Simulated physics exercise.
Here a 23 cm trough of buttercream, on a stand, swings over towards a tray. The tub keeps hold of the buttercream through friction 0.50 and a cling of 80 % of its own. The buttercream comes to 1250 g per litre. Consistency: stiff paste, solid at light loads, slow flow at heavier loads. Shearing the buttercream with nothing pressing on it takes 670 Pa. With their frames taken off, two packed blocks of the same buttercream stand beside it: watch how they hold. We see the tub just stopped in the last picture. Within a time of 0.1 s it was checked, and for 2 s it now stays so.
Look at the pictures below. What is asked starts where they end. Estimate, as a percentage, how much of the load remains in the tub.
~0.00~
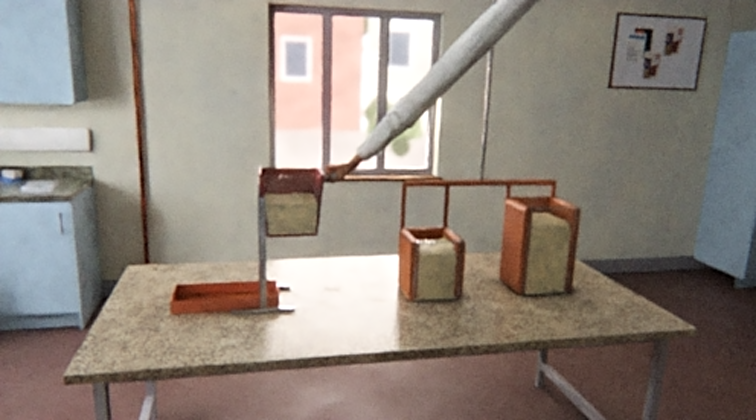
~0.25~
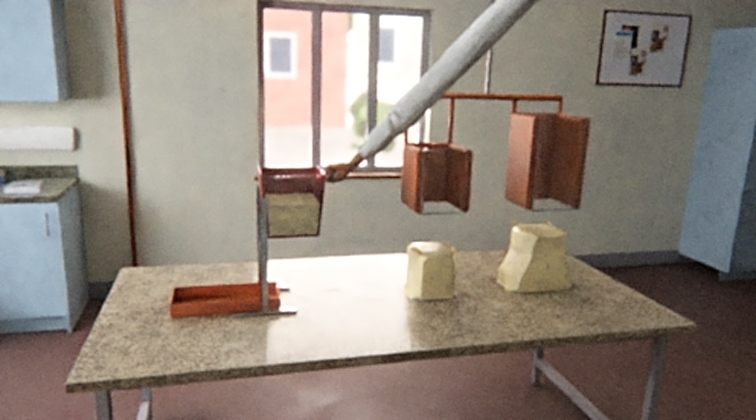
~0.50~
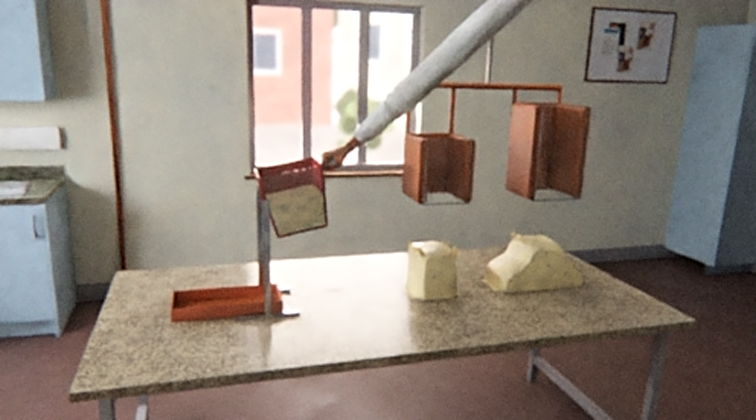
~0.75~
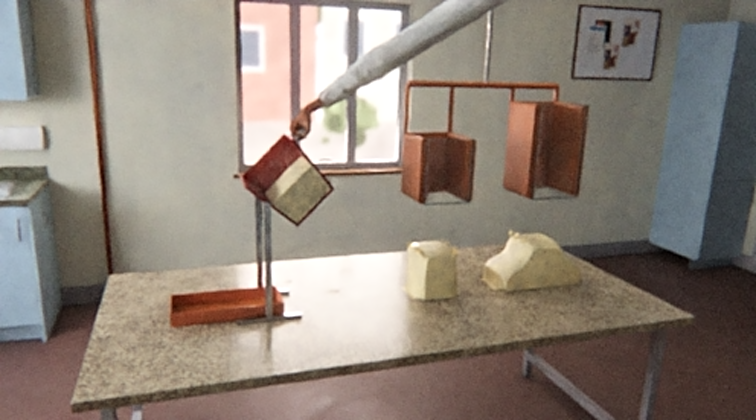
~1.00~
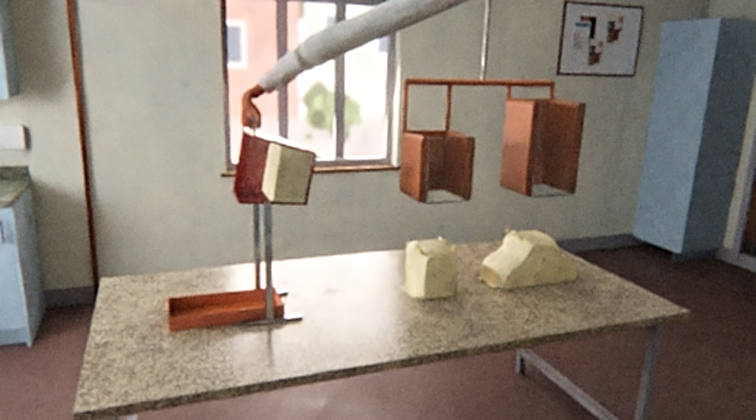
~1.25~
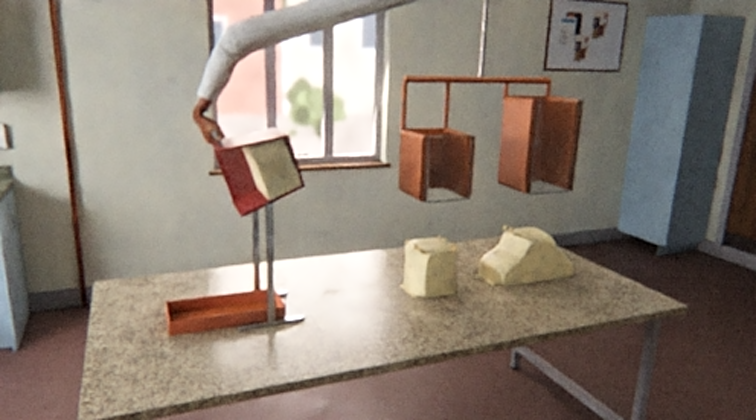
I would say about 0 per cent remains in the tub.
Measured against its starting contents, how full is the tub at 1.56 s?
Near 80 in a hundred.
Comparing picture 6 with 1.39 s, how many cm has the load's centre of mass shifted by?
Looks like around 5 cm to me.
After 1.39 s, the tub is at 107 degrees and holds 100 %.
After 1.56 s, the tub is at 107 degrees and holds 78 %.
After 1.73 s, the tub is at 107 degrees and holds 29 %.
After 1.90 s, the tub is at 107 degrees and holds 0 %.
After 3.25 s, at the end, the tub is at 107 degrees and holds 0 %.
